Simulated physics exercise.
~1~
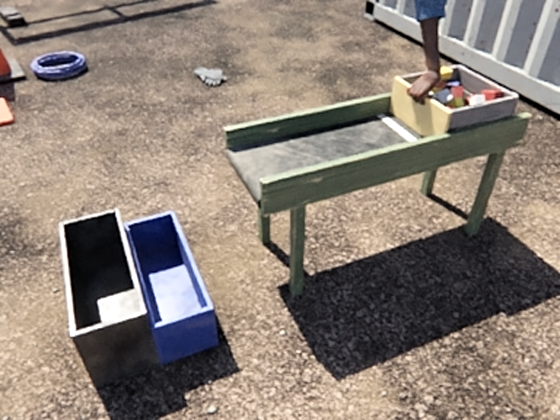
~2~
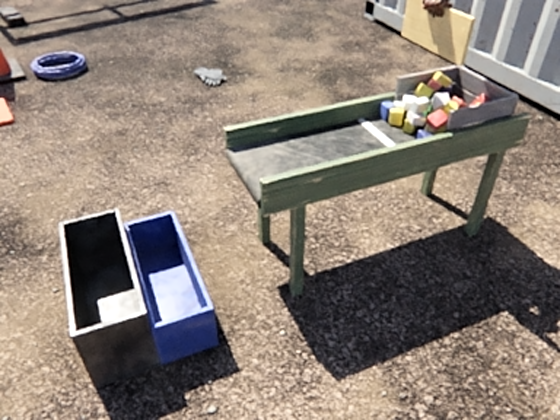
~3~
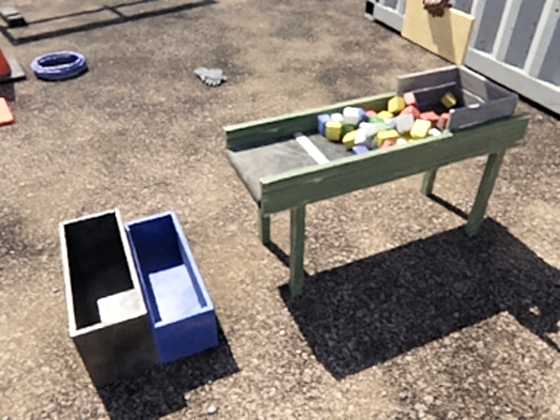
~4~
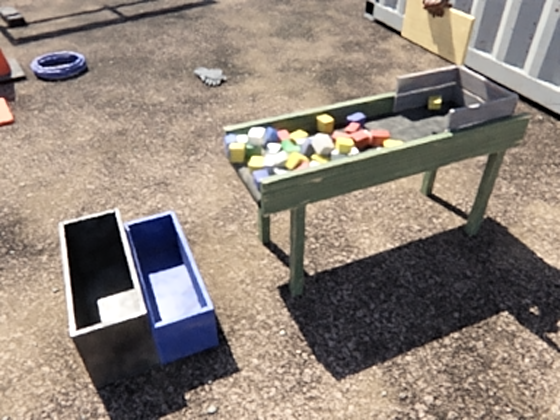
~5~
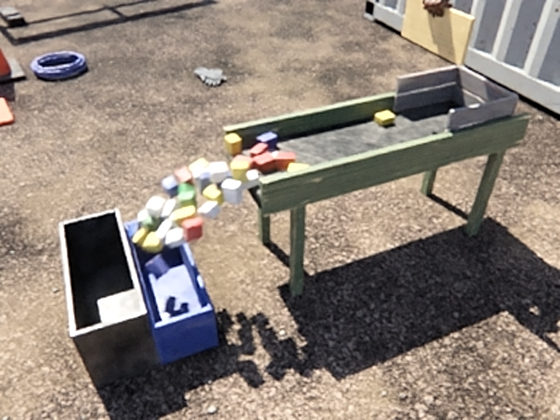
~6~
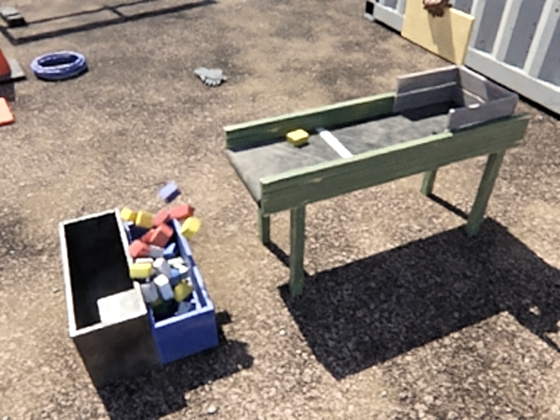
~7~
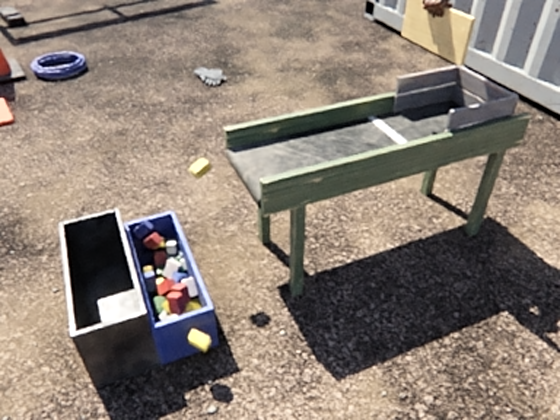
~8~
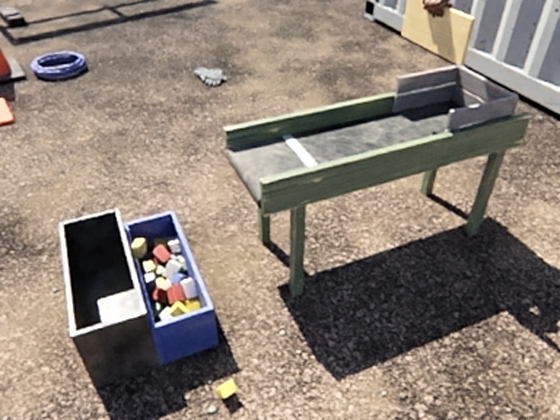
The clip shows a gate lifting from a grey pen on a green-sided belt, and colourful toy bricks riding left and tumbling off the end into a blue box beside a black bin, while one yellow brick ends up on the ground in front.
